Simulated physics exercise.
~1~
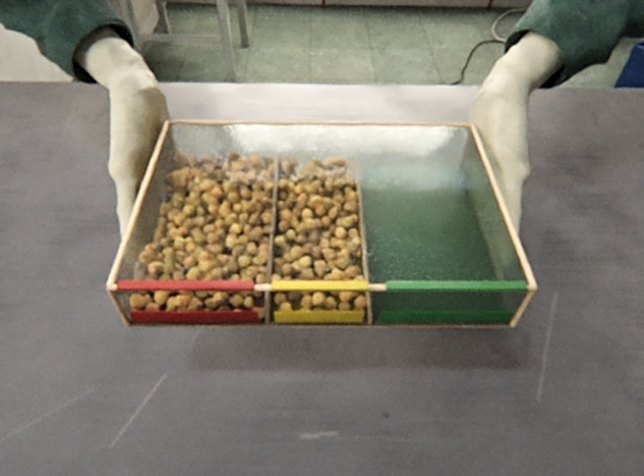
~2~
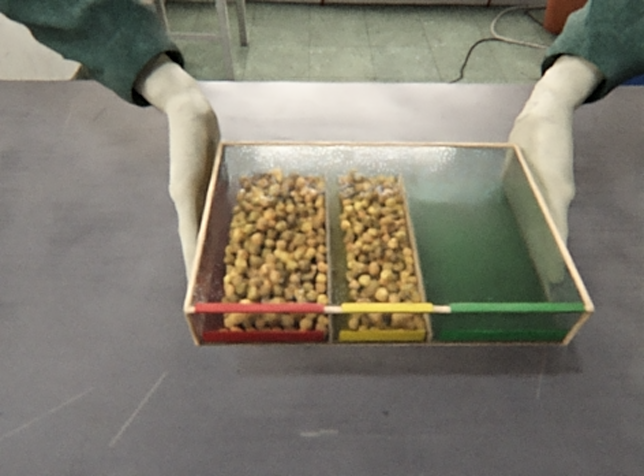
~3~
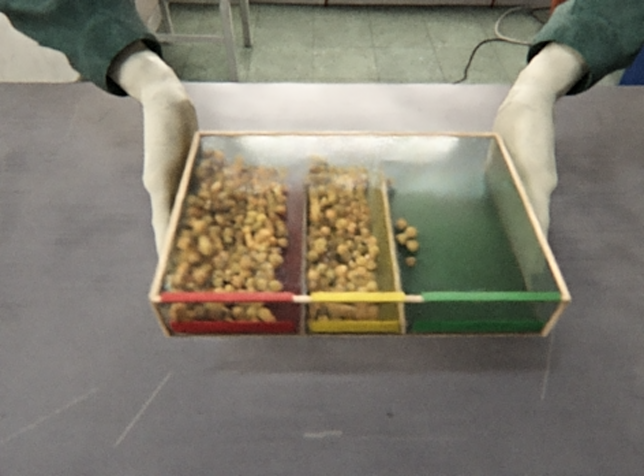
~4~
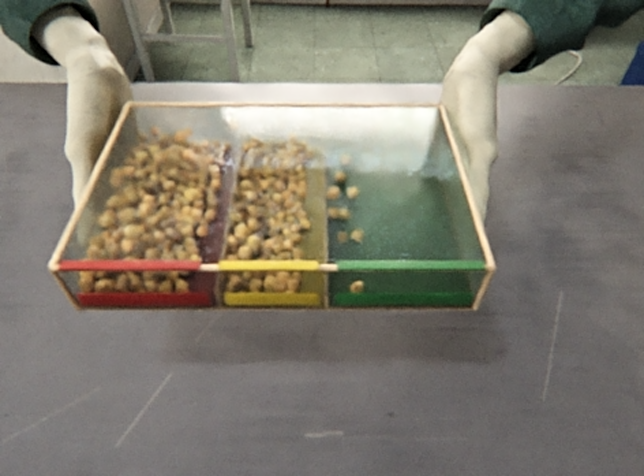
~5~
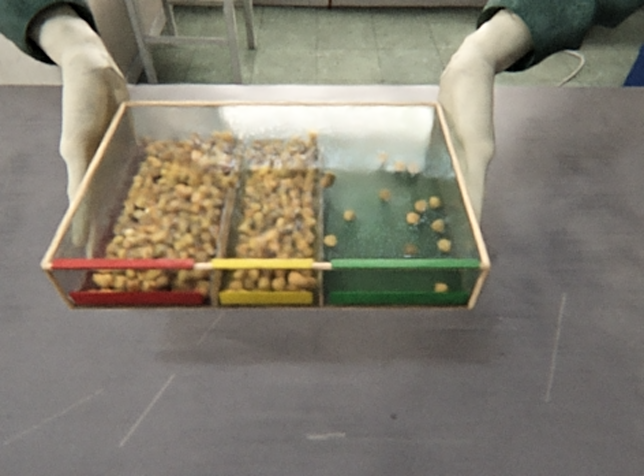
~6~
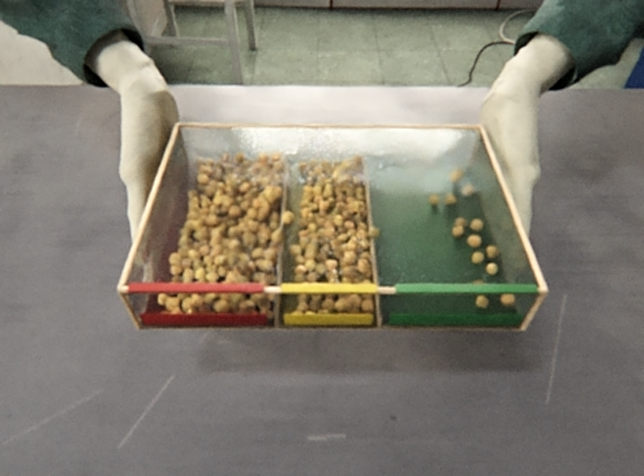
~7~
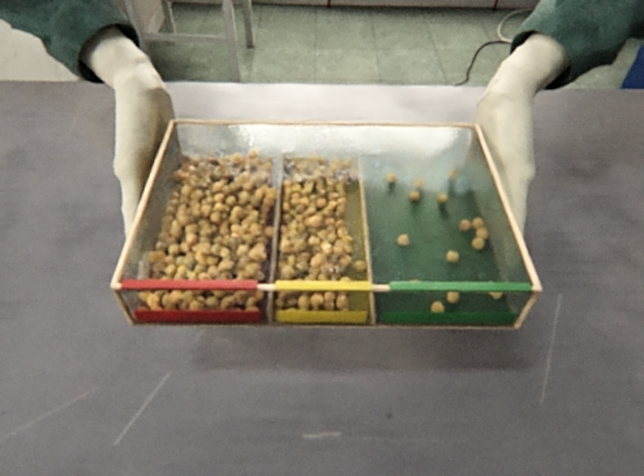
Dried chickpeas shake in a clear-lidded box held by gloved hands, and a few scatter into the green section.
